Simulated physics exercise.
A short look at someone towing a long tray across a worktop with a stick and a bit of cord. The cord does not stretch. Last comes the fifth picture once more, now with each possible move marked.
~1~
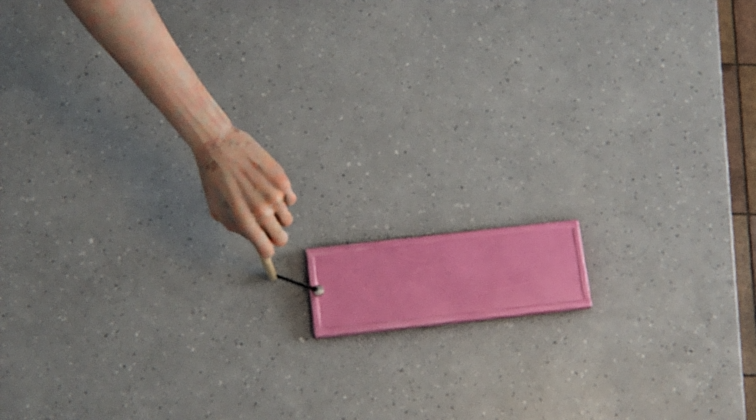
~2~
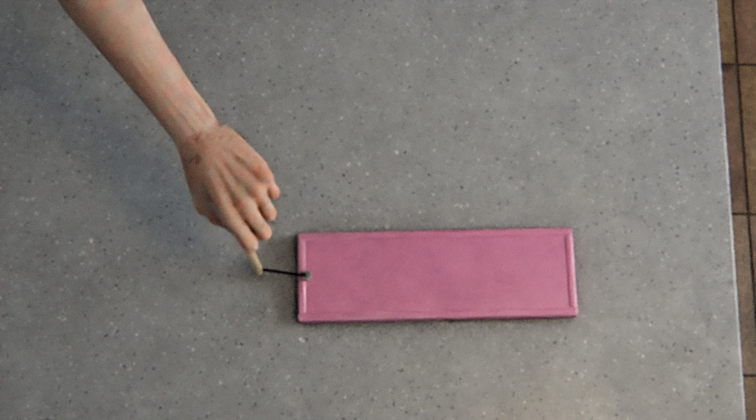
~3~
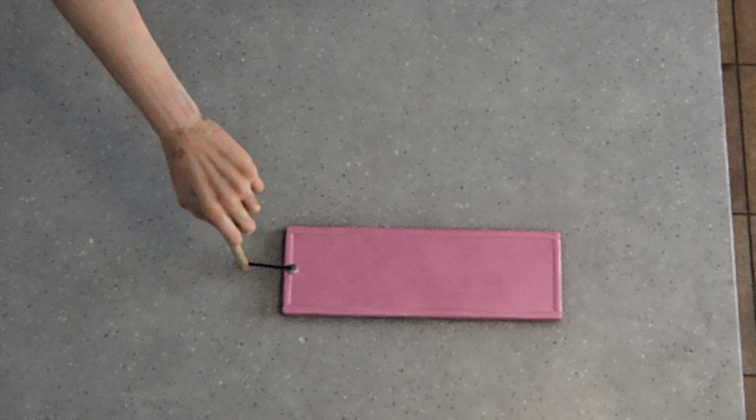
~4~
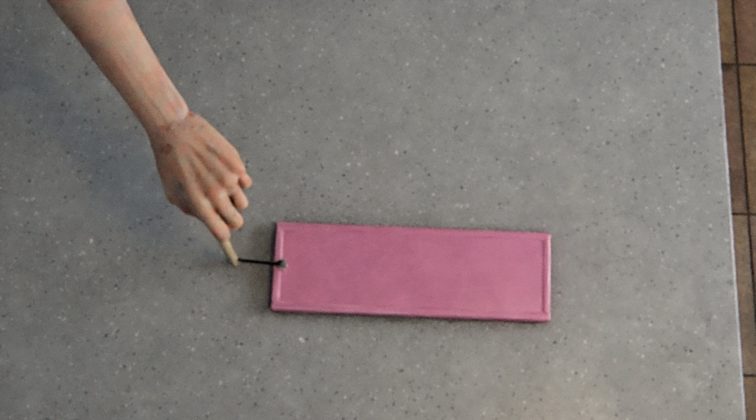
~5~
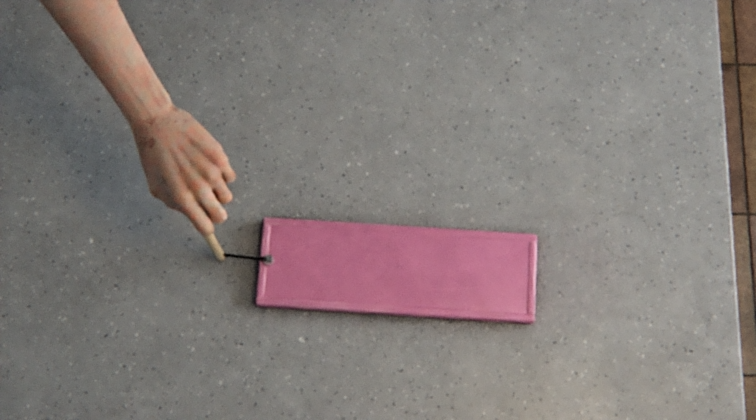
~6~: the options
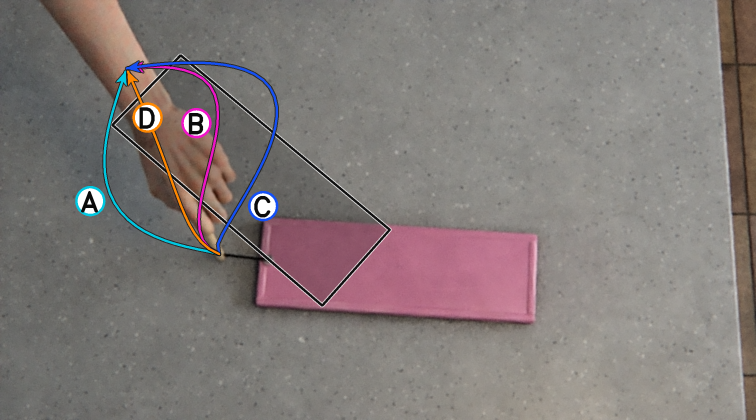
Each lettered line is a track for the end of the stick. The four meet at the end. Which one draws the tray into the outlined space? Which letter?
With D it lies in the marked place.
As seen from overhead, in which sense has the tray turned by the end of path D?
Clockwise.
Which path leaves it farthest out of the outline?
C.
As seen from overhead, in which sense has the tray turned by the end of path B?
Clockwise.
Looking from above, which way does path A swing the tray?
On that path, clockwise.
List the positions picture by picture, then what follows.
Pink tray (448, 277), in the first picture.
Pink tray (436, 273), in the second picture.
Pink tray (423, 272), in the third picture.
Pink tray (412, 271), in the fourth picture.
Pink tray (397, 268), in the fifth picture.
On the marked copy, A from (219, 254) via (110, 193) to (126, 72); B from (219, 254) via (216, 136) to (130, 68); C from (219, 254) via (274, 97) to (127, 68); D from (219, 254) via (166, 165) to (128, 72); the outline at (249, 177).
Taking D. A third of the way, foot of the stick (177, 196), middle of the tray (343, 252).
Two thirds of the way, foot of the stick (150, 125), middle of the tray (293, 216).
When it is over, foot of the stick (127, 69), middle of the tray (252, 178); it lies in the outline.
As for the rest, A leaves its middle at (233, 193); B leaves its middle at (268, 159); C leaves its middle at (278, 142).
